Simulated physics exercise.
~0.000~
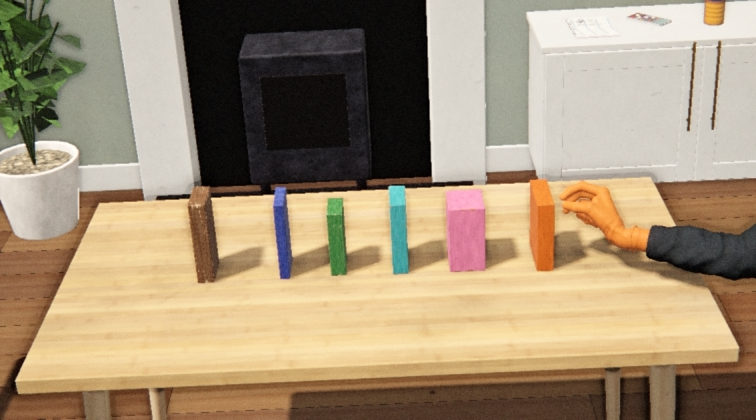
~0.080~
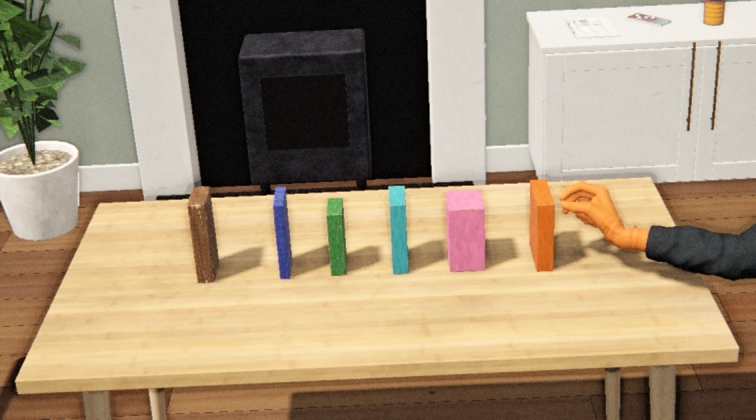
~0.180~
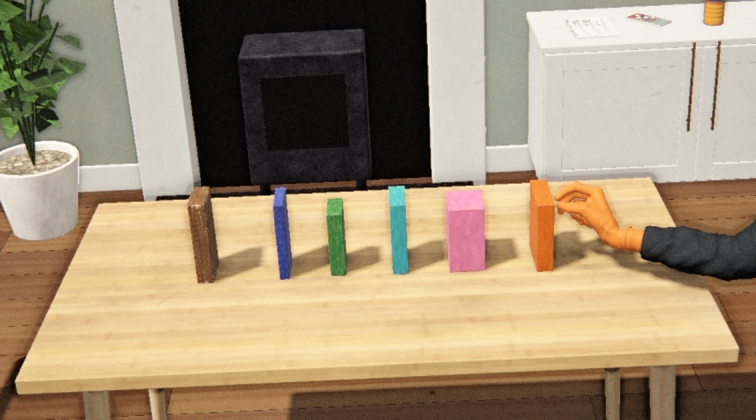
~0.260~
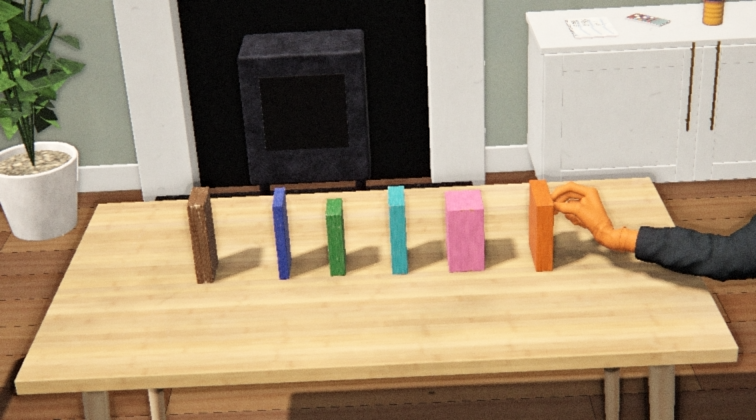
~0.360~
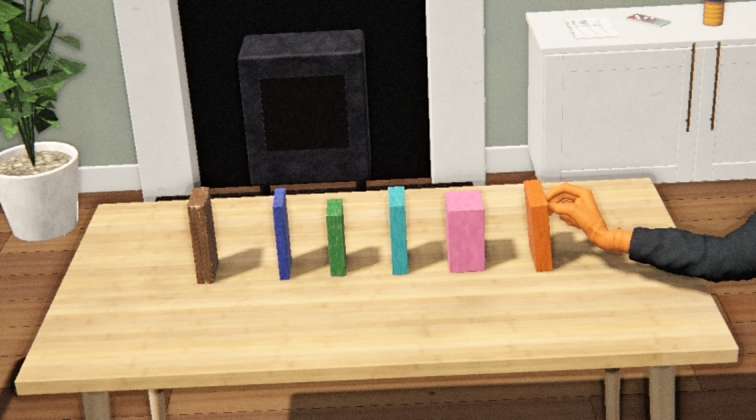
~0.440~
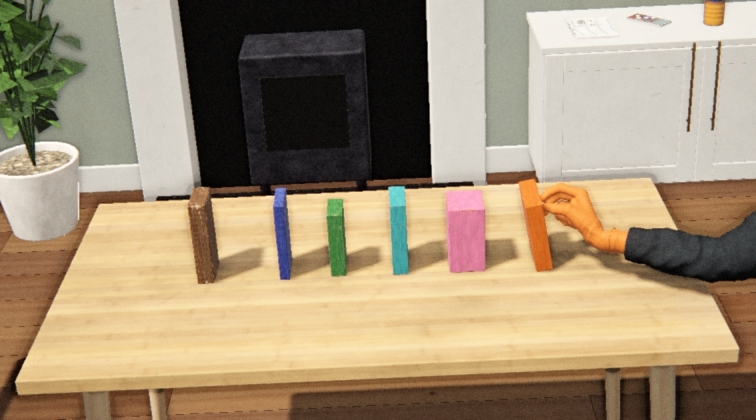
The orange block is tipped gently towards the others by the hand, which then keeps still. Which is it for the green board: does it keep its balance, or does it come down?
If you ask me, it stays on its feet in the end.
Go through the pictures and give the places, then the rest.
In the first picture, green board (337, 237); pink block (465, 230).
In the second picture, blue board (283, 233); pink block (465, 231).
In the third picture, turquoise board (398, 230); blue board (282, 234).
In the fourth picture, pink block (464, 231); turquoise board (398, 231).
In the fifth picture, orange block 5° over; blue board (282, 234); pink block (465, 231).
In the sixth picture, orange block 9° over; green board (337, 238); turquoise board (399, 231).
Around 0.54 s, orange block 15° over.
Around 0.74 s, orange block 41° over.
Around 1.14 s, orange block 44° over.
Finally (1.6 s), all 4 still in place. Final places as the last picture's camera would see them, green board near (337, 238).
